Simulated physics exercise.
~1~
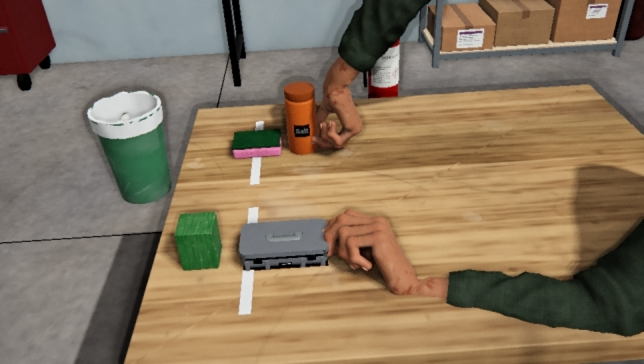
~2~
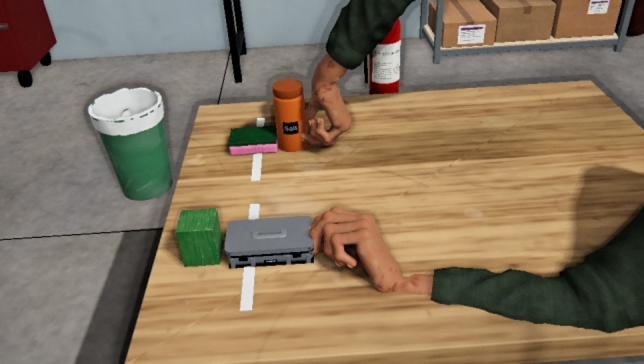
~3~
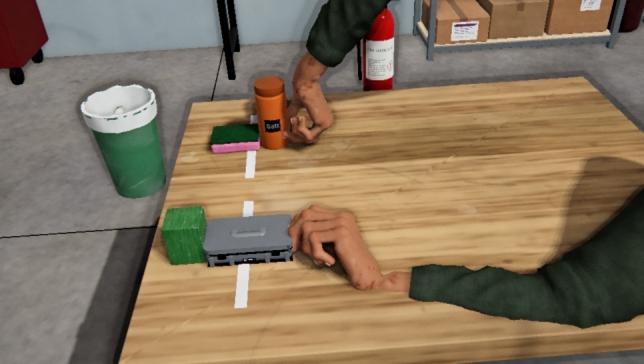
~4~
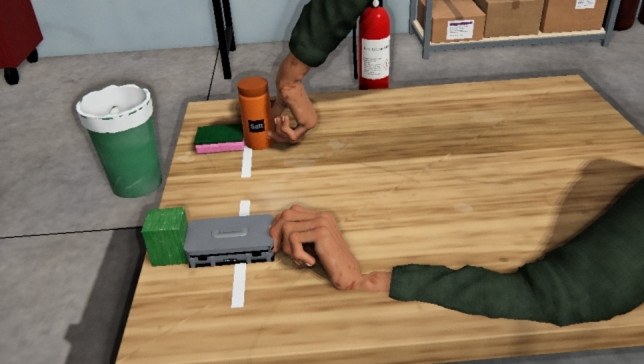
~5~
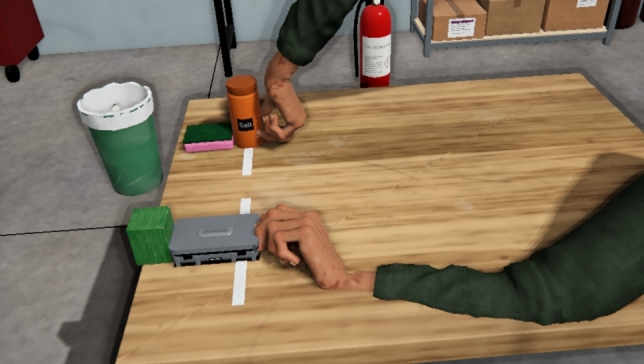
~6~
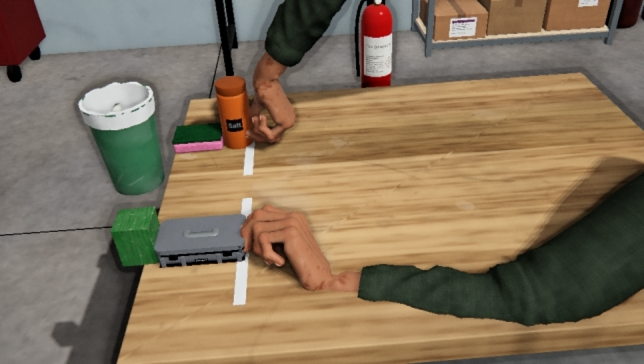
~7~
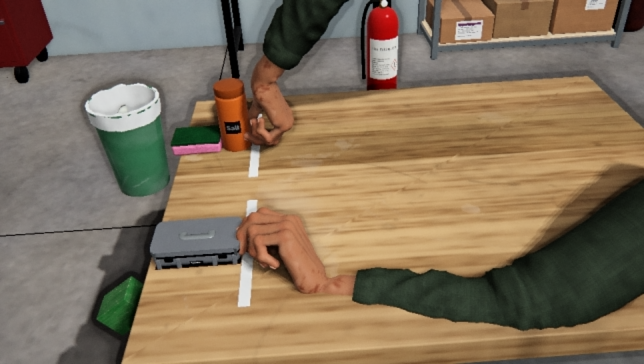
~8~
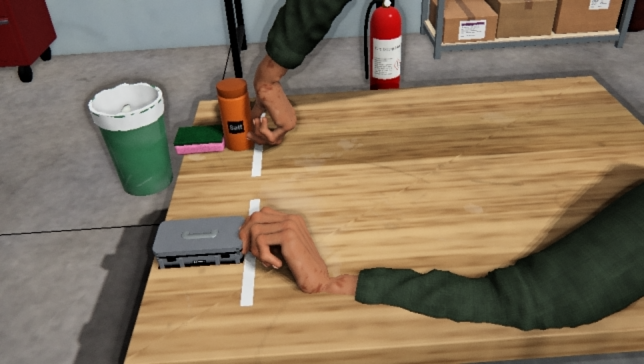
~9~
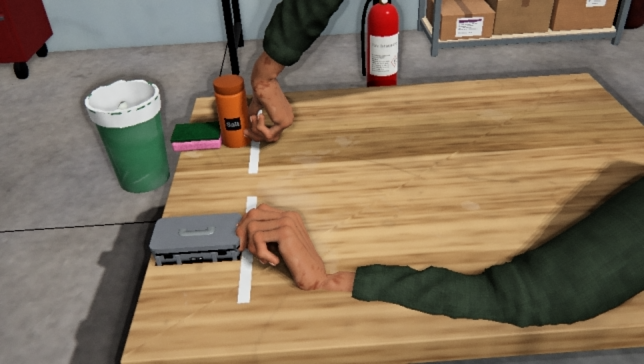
The video shows two hands pushing a grey case and an orange jar leftward across a wooden table, moving a green block and a pink and green sponge ahead of them. The block tips off the left edge and drops out of view, while the sponge stays on the table.
